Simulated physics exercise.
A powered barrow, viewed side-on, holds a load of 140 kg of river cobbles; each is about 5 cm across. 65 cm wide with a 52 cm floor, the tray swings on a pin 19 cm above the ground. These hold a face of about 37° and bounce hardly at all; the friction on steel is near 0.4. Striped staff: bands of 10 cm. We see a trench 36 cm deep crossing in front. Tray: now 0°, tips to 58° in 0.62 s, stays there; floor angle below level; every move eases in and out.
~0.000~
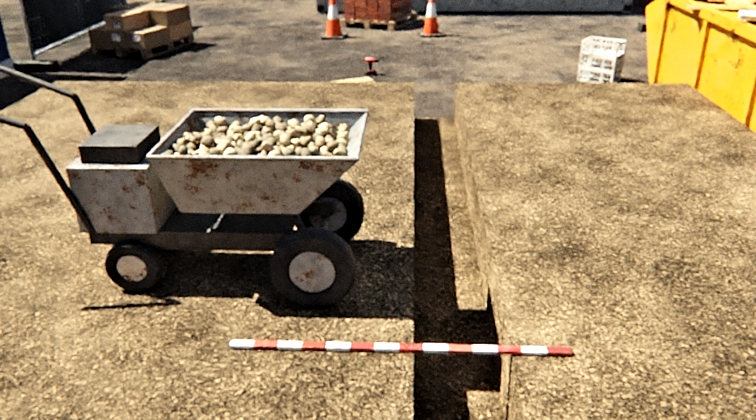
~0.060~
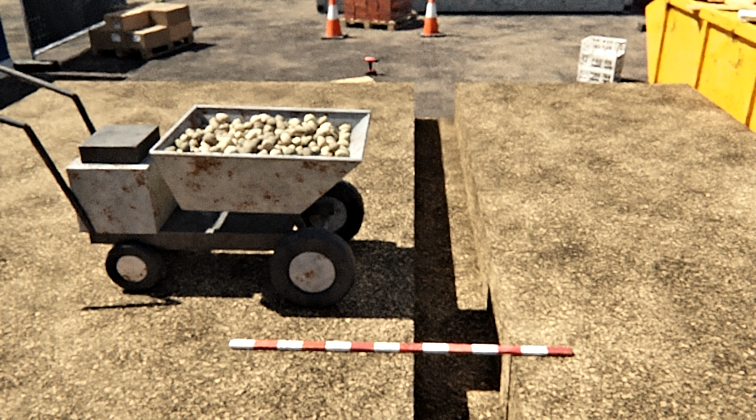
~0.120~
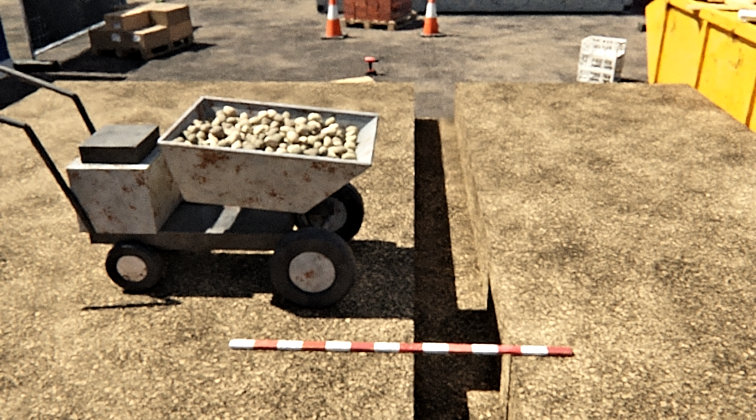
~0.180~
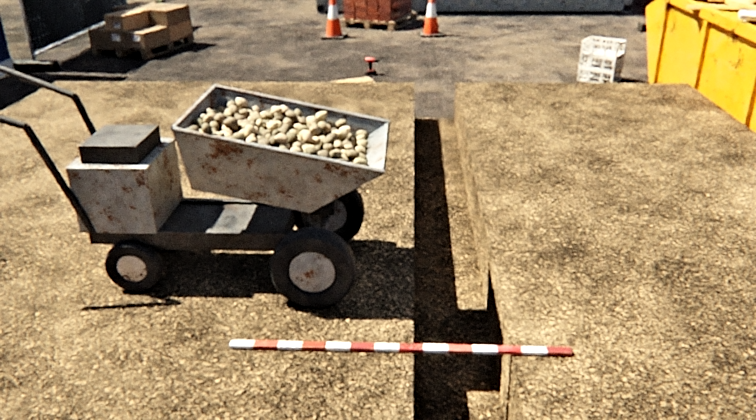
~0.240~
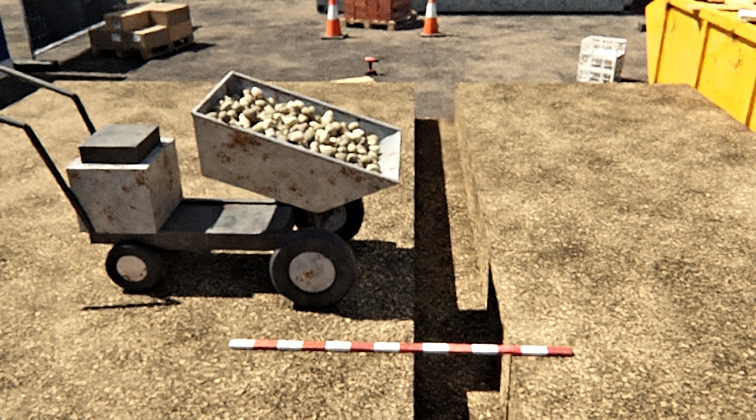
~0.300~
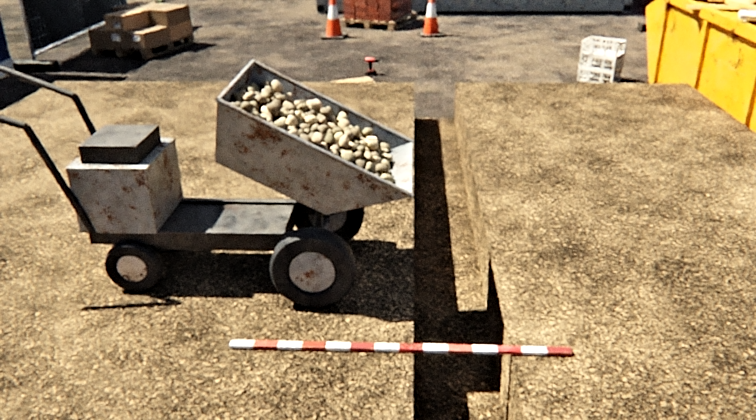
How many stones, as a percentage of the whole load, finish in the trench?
Roughly 62 per cent of the load ends up in the trench.
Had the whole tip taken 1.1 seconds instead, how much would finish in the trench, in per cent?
About 80%.
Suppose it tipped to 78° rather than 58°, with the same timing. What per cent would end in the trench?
In that case some 70 per cent.
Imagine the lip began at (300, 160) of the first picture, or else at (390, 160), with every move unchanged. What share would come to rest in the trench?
I'd say some 90 per cent and some 45 per cent.
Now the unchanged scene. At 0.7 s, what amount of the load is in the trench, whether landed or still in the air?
Some 15 per cent of the load by that point.
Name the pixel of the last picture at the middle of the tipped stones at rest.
Around (478, 316).
After 0.5 s the floor is at 48°; 100 % in the tray; the foremost stones are at (417, 201).
After 0.7 s the floor is at 58°; 86 % in the tray, 13 % in the trench; the foremost stones are at (500, 266).
After 1.1 s the floor is at 58°; 37 % in the tray, 28 % in the trench, 35 % past the trench; the foremost stones are at (622, 285).
After 3.0 s the floor is at 58°; 2 % in the tray, 62 % in the trench, 36 % past the trench; the foremost stones are past the picture's edge.
